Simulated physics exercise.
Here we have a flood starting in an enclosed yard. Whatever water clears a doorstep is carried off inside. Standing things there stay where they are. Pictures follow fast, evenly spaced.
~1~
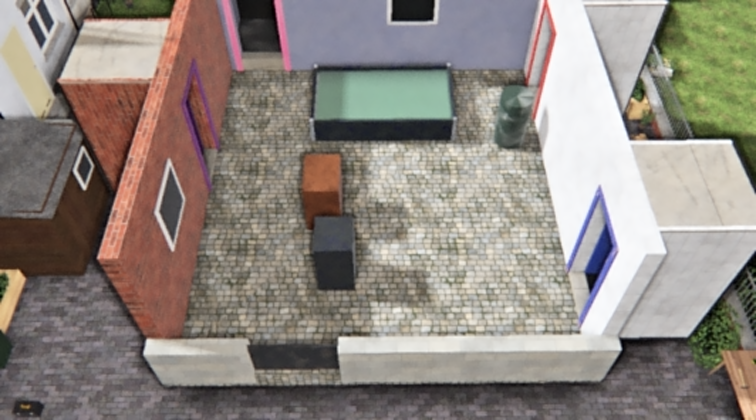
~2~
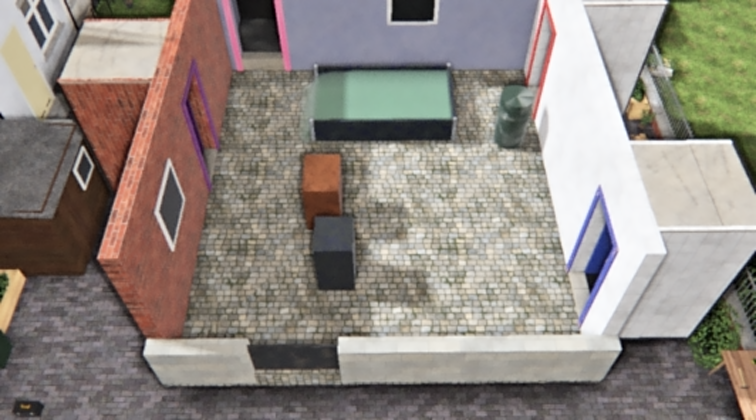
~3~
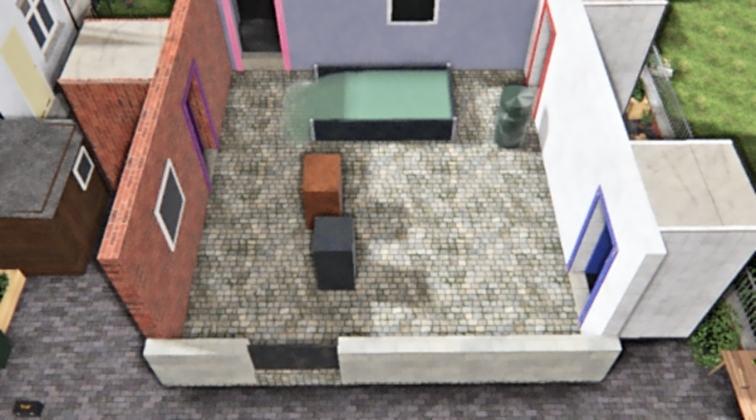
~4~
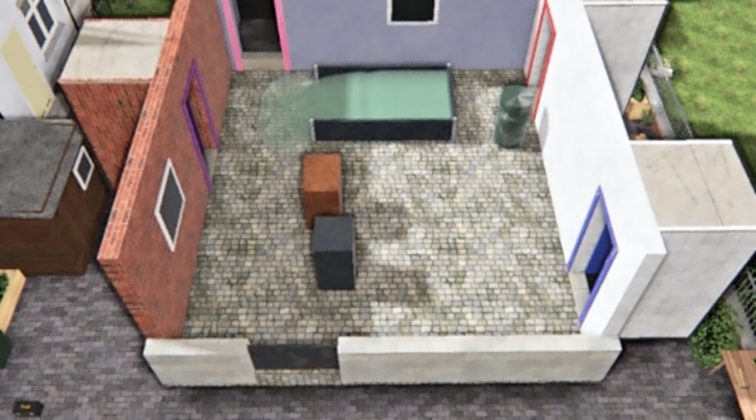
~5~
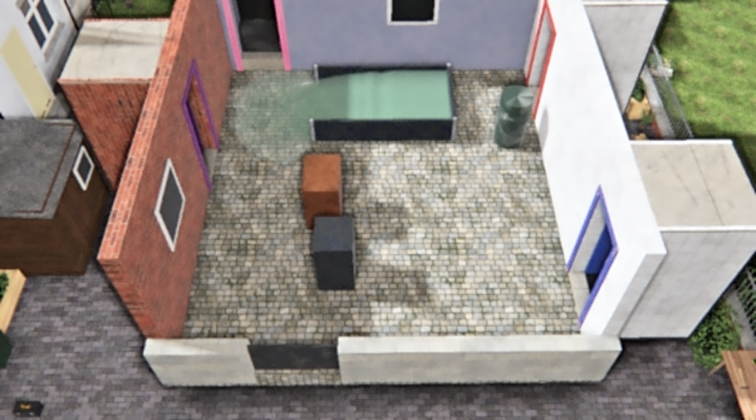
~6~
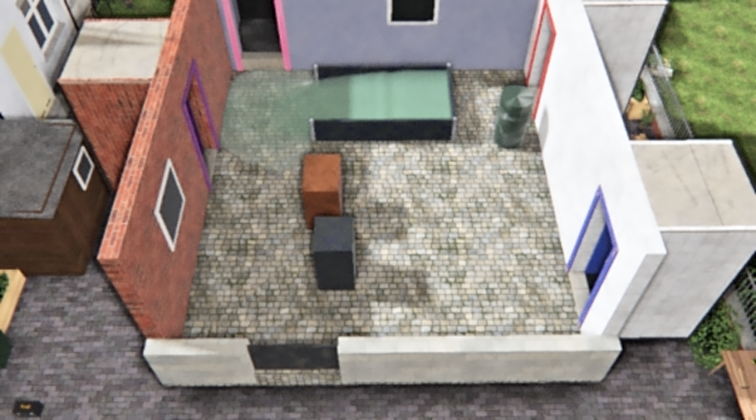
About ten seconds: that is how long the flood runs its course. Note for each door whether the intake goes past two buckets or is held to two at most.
One by one: The purple door gets too much water coming through; the blue door doesn't get too much water coming through; the pink door doesn't get too much water coming through; the red door gets too much water coming through.
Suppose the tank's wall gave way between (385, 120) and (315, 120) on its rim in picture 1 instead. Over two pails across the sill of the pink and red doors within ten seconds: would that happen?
Verdict - pink door is safe, red door is safe.
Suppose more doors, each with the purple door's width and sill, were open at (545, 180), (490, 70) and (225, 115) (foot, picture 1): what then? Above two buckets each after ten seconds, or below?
Falls short; falls short; exceeds the limit.
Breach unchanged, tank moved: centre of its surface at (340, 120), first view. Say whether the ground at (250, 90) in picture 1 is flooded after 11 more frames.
Soaked.
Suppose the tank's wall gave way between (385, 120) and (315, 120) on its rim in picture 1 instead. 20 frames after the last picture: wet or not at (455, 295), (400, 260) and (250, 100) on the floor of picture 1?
Submerged, submerged, unwetted.
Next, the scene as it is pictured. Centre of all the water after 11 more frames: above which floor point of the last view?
Near (327, 114) in the last view.
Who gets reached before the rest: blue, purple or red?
I say the door marked purple.
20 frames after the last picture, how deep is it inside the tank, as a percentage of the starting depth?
My reading is 34 %.
A moment on, water covers 15 % of the floor; the purple door under two buckets in, the blue door not reached, the pink door wet at the sill, nothing in, the red door not reached.
Next, water covers 15 % of the floor; the purple door under two buckets in, the blue door not reached, the pink door wet at the sill, nothing in, the red door not reached.
Then, water covers 35 % of the floor; the purple door over two buckets in, the blue door not reached, the pink door wet at the sill, nothing in, the red door not reached.
Later, water covers 55 % of the floor; the purple door far over two buckets in, the blue door not reached, the pink door wet at the sill, nothing in, the red door under two buckets in.
In the end, water covers 80 % of the floor; the purple door far over two buckets in, the blue door wet at the sill, nothing in, the pink door wet at the sill, nothing in, the red door over two buckets in.
